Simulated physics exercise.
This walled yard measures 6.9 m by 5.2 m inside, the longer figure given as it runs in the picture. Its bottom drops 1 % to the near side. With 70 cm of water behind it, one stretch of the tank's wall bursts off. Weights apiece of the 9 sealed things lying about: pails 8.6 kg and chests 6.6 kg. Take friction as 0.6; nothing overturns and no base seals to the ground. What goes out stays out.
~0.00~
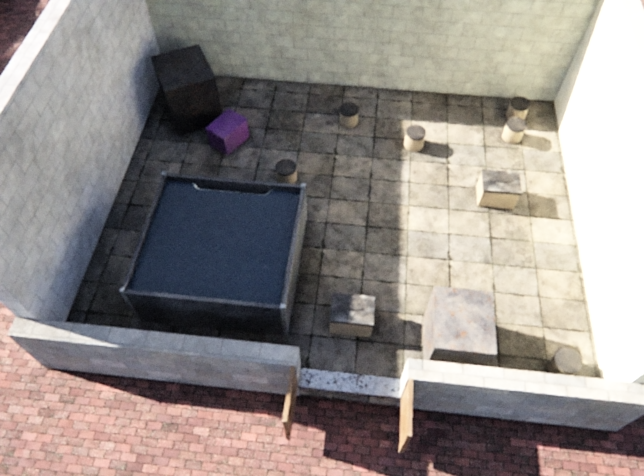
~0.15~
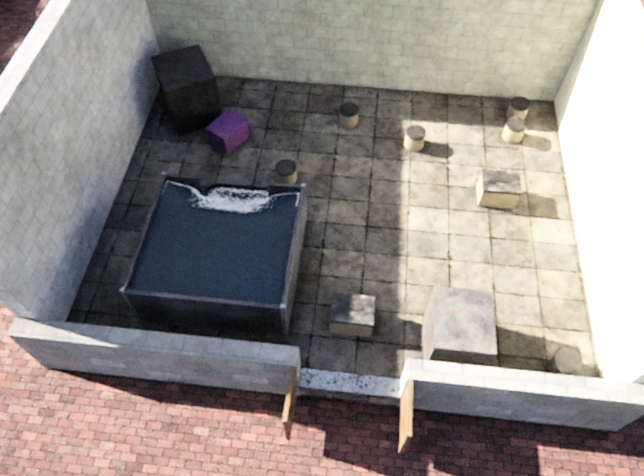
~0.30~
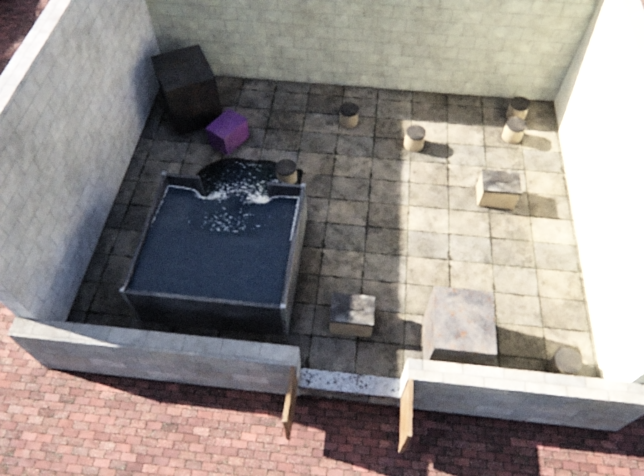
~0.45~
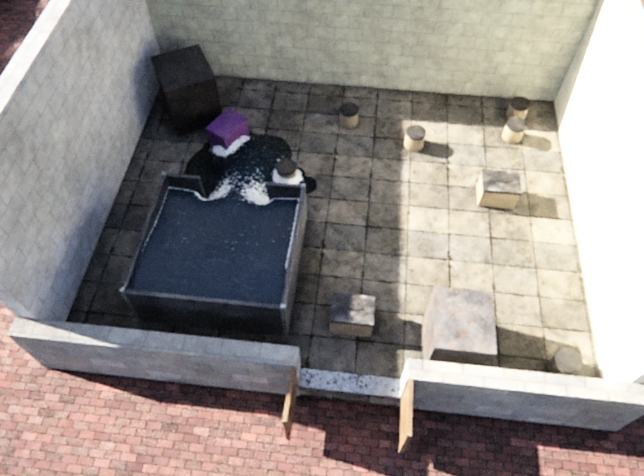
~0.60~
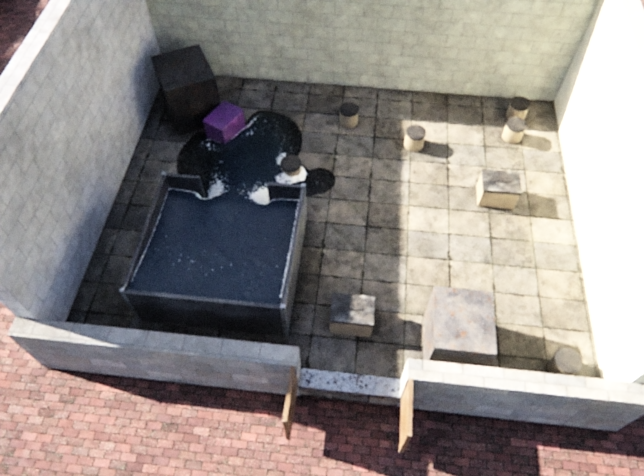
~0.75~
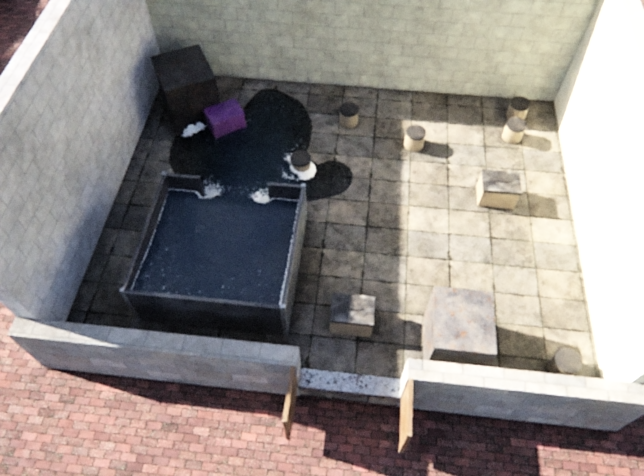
A large dark tank of water stands at the left of a walled, stone-tiled yard, seen from high above by a still camera. Behind it sit a black box and a smaller purple chest, with short round pails and pale chests scattered to the right. Water bursts through the tank's far wall, foams around the purple chest and nearest pail, nudges both slightly, and spreads darkly across the tiles.
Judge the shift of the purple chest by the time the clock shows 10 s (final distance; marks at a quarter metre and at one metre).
The purple chest travels far.
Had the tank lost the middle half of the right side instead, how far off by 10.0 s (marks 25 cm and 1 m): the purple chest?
Then the purple chest stays put.
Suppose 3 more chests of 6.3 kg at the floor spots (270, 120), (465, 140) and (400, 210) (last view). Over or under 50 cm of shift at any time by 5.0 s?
In that order: More, more, under.
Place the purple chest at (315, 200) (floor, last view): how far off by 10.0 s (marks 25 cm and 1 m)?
It holds its place.
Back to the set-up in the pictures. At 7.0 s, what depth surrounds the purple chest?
About 8 cm.
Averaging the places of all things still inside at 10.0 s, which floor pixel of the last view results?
At about (454, 215).
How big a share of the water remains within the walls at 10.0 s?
Some 98 per cent remains.
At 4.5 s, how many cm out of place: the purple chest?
Roughly 100 cm by then.
After 2.0 s the purple chest is near (247, 77), 1.0 m from its start, afloat; 0 of 9 are out; 1 afloat.
After 4.5 s the purple chest is near (229, 77), 0.9 m from its start, afloat; 0 of 9 are out; 2 afloat.
After 7.0 s the purple chest is near (333, 75), 2.0 m from its start, afloat; 0 of 9 are out; 2 afloat.
After 10.0 s the purple chest is near (449, 93), 3.7 m from its start, afloat; 0 of 9 are out; 4 afloat.
